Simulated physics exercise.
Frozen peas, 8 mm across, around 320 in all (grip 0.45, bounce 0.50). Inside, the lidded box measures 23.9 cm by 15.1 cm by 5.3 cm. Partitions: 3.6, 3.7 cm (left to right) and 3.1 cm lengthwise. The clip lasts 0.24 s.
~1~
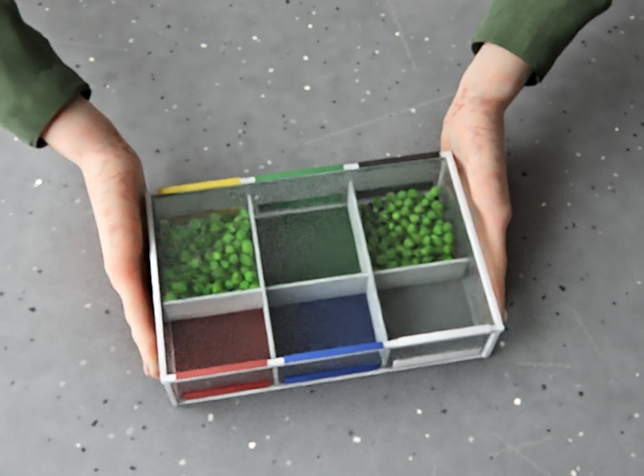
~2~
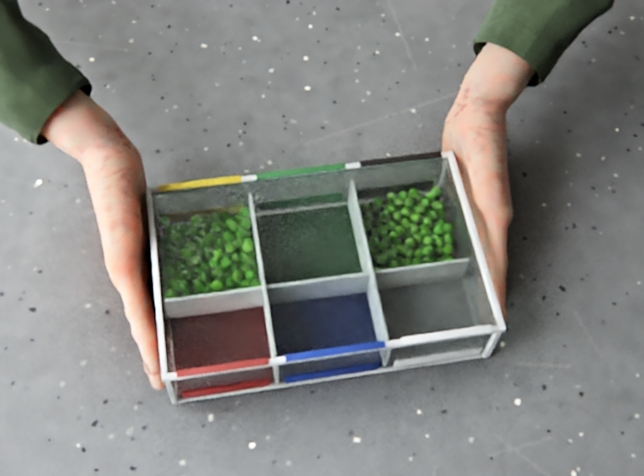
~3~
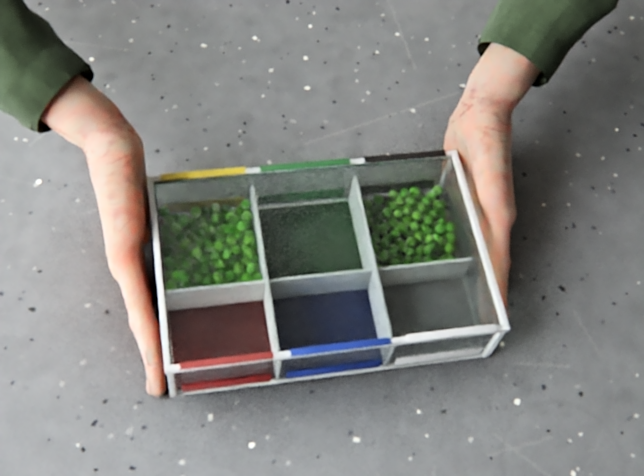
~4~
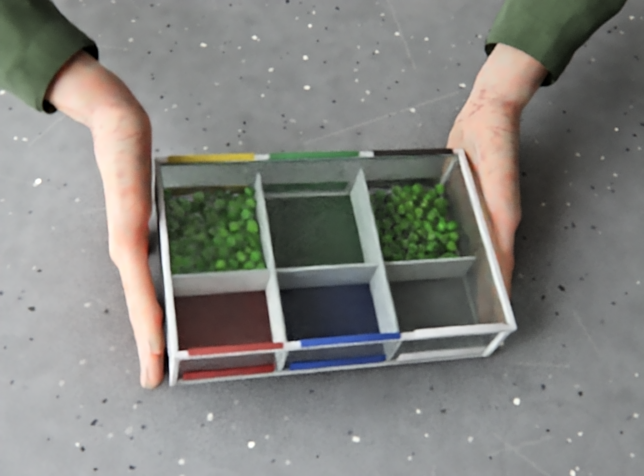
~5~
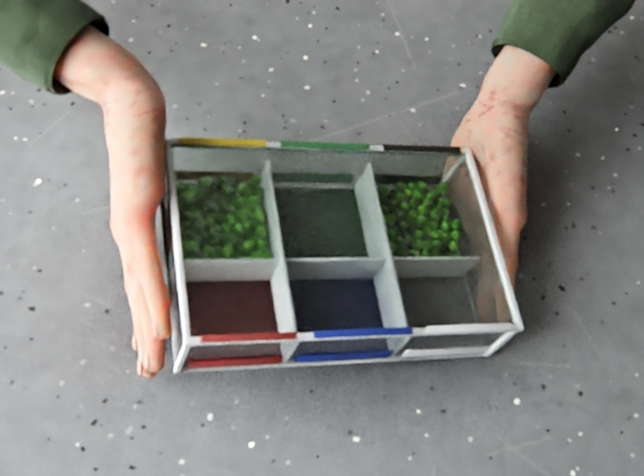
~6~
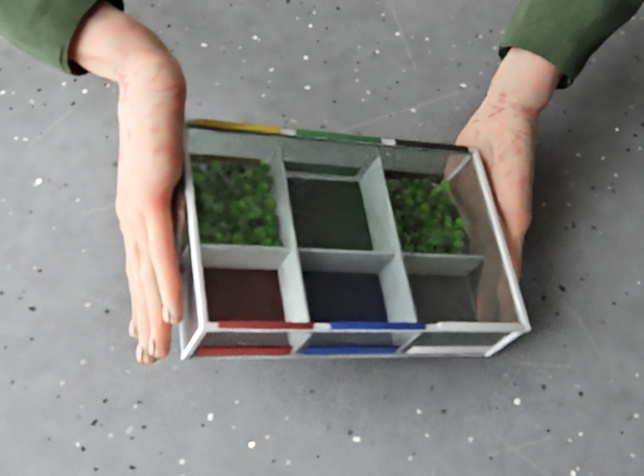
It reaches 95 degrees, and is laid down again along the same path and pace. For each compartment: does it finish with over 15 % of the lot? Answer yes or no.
Red no, blue no, green no, yellow yes, white no, black yes.
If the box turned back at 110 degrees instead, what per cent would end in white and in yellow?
Then: White 15; yellow 35.
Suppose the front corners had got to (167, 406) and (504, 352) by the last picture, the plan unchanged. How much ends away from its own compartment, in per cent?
It would be near 75 per cent.
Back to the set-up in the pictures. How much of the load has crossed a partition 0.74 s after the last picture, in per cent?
Some 15 per cent.
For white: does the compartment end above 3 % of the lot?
White yes.
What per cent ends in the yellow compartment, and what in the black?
Yellow 35, black 45.
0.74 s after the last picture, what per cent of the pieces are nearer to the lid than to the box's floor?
Roughly 60 per cent.
Then, 0.74 s after the last picture, tilt 94 degrees; green 5 %, yellow 45 %, white 5 %, black 45 %.
Then, 1.22 s after the last picture, tilt 41 degrees; blue 5 %, green 5 %, yellow 35 %, white 10 %, black 45 %.
Then, 1.78 s after the last picture, tilt 0 degrees; blue 5 %, green 5 %, yellow 35 %, white 10 %, black 45 %.
In the end, red 0 %, blue 5 %, green 5 %, yellow 35 %, white 10 %, black 45 %.
